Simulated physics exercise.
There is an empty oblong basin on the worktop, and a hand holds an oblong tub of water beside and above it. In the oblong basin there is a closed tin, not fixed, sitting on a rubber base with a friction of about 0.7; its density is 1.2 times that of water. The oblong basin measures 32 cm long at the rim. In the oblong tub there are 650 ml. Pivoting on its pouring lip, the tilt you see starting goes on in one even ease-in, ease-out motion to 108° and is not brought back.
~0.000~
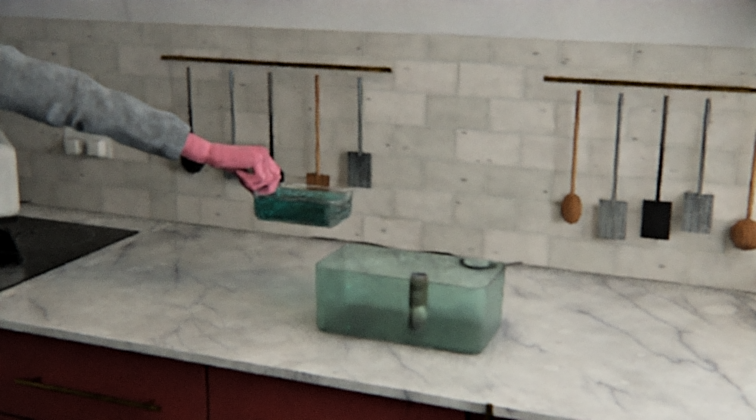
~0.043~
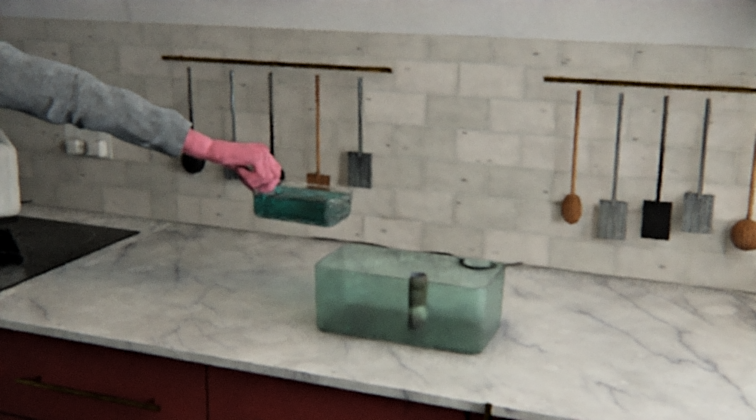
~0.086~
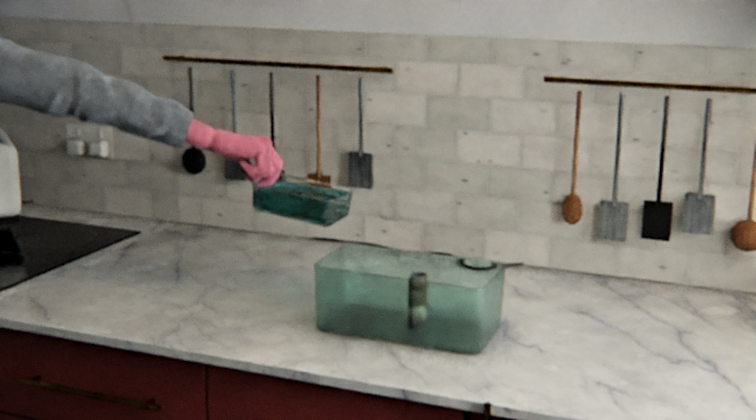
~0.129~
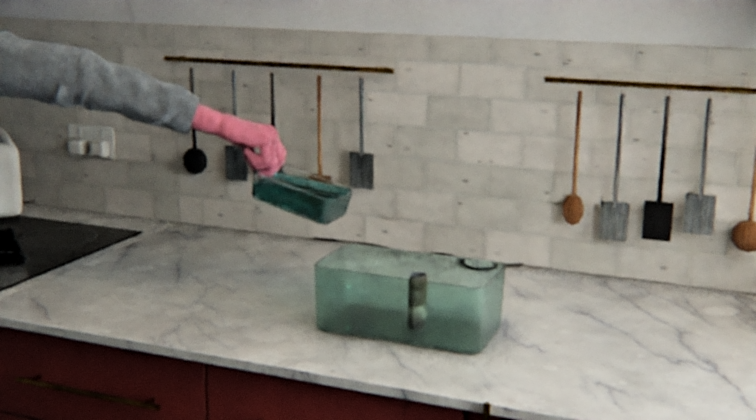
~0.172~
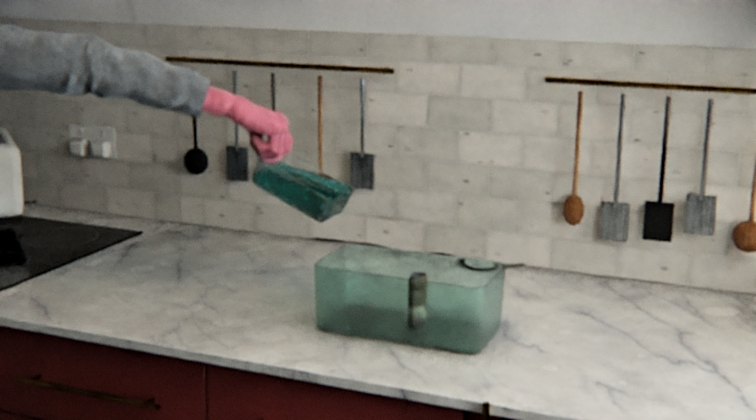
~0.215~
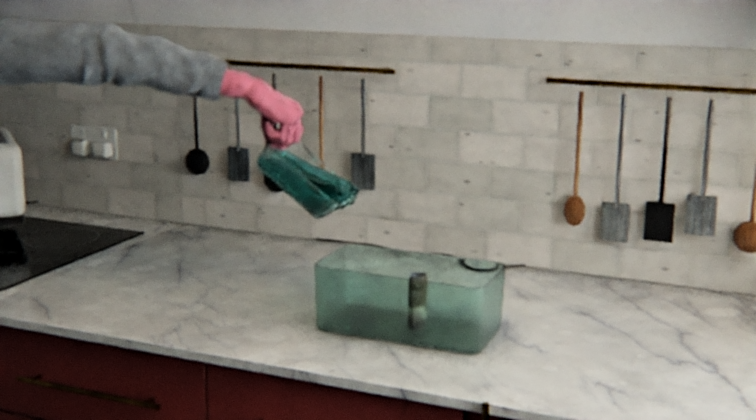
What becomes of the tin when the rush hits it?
The tin is knocked down.
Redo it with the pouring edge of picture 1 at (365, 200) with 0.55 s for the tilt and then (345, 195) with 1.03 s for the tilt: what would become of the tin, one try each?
Try 1: Still standing; try 2: Still standing.
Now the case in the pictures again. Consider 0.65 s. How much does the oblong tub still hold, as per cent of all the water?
Roughly 1 per cent.
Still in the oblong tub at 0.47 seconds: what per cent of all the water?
Some 12 per cent.
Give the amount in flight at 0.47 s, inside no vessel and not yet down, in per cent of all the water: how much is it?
Estimate: About 64 % of all of it.
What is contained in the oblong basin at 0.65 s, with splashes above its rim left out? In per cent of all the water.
Near 90 in a hundred.
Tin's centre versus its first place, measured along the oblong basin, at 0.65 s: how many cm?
About 4 cm.
After 0.47 s the tilt is 102° and 13 per cent is still to pour; the tin stands where it began.
After 0.65 s the tilt is 108° and 1 per cent is still to pour; the tin leans 38°.
After 0.84 s the tilt is 108° and 0 per cent is still to pour; the tin lies on its side.
After 1.05 s the tilt is 108° and 0 per cent is still to pour; the tin lies on its side.
In the end the tin lies on its side.
